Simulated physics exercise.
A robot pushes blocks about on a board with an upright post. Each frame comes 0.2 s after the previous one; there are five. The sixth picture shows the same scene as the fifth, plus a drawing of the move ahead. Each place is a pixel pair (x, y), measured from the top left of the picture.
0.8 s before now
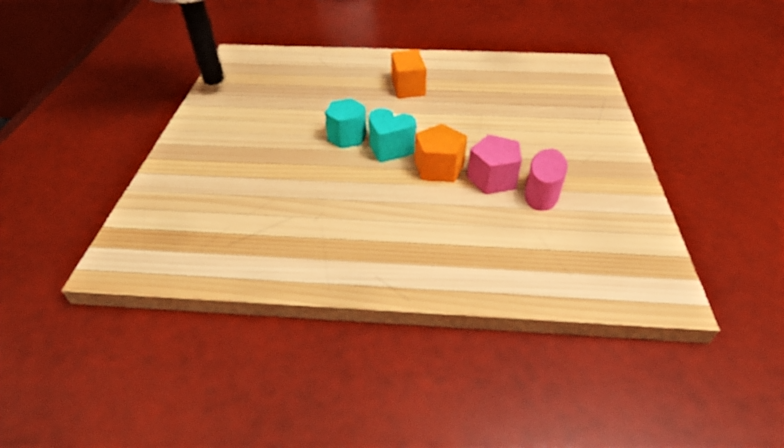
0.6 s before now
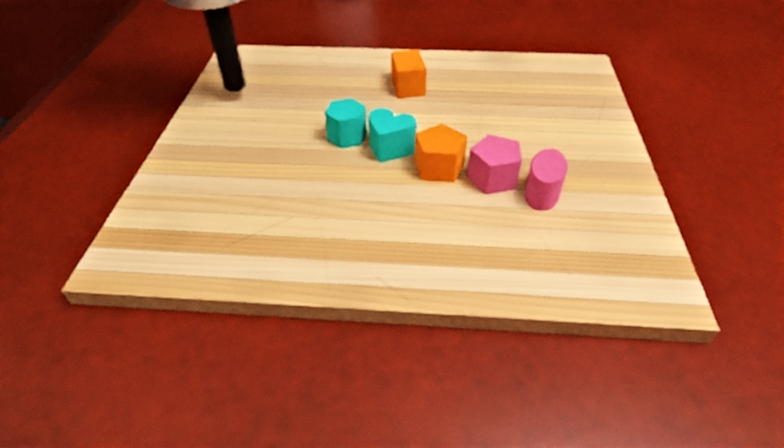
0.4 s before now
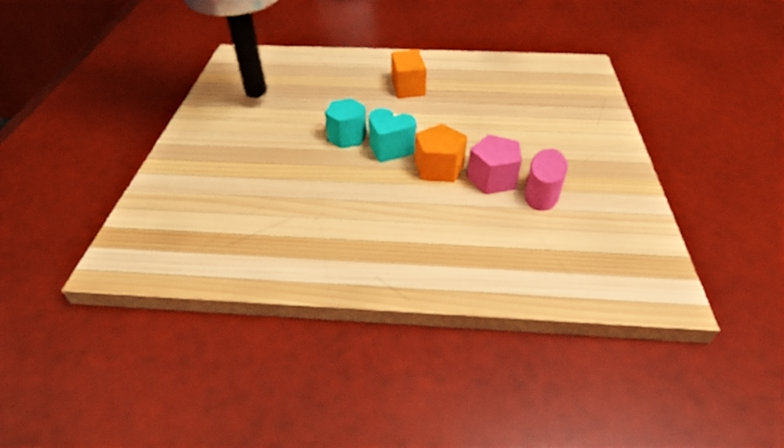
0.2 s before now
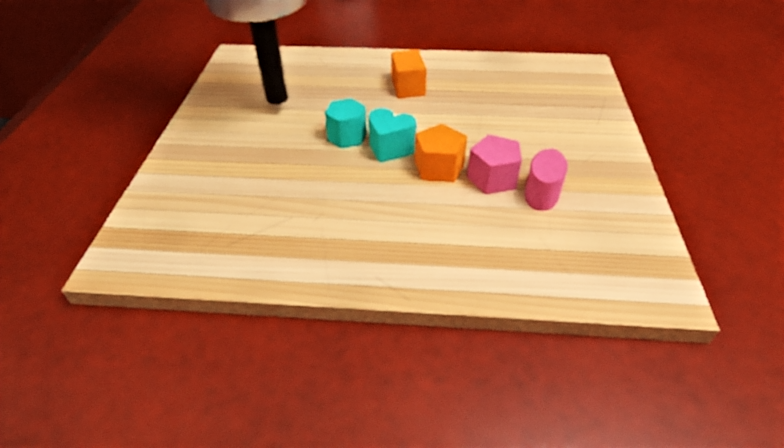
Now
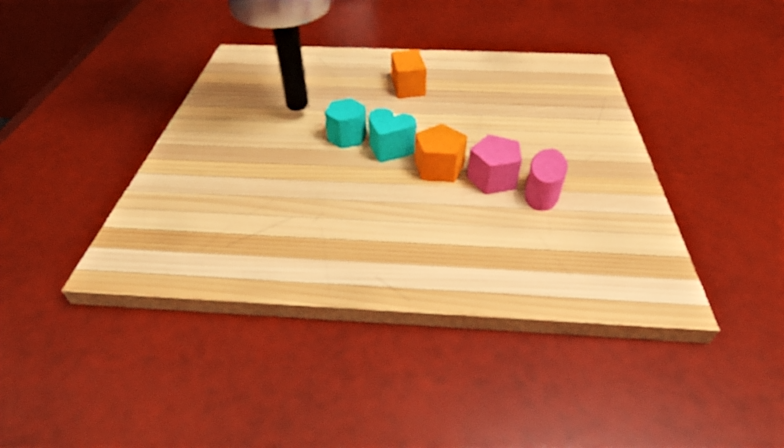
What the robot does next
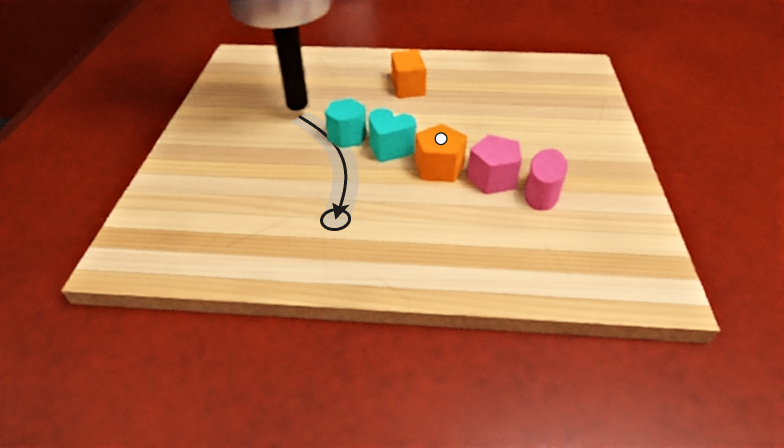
A pale striped wooden board lies on a red surface, seen from above at an angle by a camera that stays still. A turquoise hexagonal block, a turquoise heart, an orange pentagon, a pink pentagon and a rounded pink block form a slanting row, with another orange block behind them. From the upper left, a robot's black post glides steadily right and slightly nearer, closing on the turquoise hexagonal block while every block stays still.
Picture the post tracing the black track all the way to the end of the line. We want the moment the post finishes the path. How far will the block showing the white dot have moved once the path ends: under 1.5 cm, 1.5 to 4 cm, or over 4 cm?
It travels less than 1.5 cm.
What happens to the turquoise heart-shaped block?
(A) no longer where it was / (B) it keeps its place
A - no longer where it was.
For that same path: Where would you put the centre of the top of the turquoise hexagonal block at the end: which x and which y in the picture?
I'd expect the centre of its top face to be at (366, 116).
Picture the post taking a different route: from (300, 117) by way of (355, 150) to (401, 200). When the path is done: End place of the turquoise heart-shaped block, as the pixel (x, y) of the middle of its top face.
I'd say the turquoise heart-shaped block ends with its top centre at (431, 120).
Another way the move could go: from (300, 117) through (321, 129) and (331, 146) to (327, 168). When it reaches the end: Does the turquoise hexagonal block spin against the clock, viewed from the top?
Yes - that is the case.
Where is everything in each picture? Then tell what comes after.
Lower end of the post (214, 81), tops of blocks, turquoise hexagonal block (345, 108), turquoise heart-shaped block (390, 120), orange pentagon (441, 139), in the first picture.
Post (236, 87), blocks as before, in the second picture.
Post (257, 94), blocks as before, in the third picture.
Post (277, 100), blocks as before, in the fourth picture.
Post (298, 106), turquoise hexagonal block (345, 108), turquoise heart-shaped block (390, 120), orange pentagon (441, 139), in the fifth picture.
The drawn path runs from (300, 117) by way of (332, 141) and (346, 176) to (336, 219); the dot is on the orange pentagon.
The first path, step by step. One third of the way, post (331, 131); turquoise hexagonal block (361, 114), turned 25° anticlockwise; turquoise heart-shaped block (402, 122).
Two thirds of the way, post (345, 165); turquoise hexagonal block (366, 116), turned 40° anticlockwise; turquoise heart-shaped block (407, 121), turned 15° clockwise; orange pentagon (445, 140).
At the end, post (334, 208); turquoise hexagonal block (366, 116), turned 40° anticlockwise; turquoise heart-shaped block (407, 121), turned 15° clockwise; orange pentagon (445, 140).
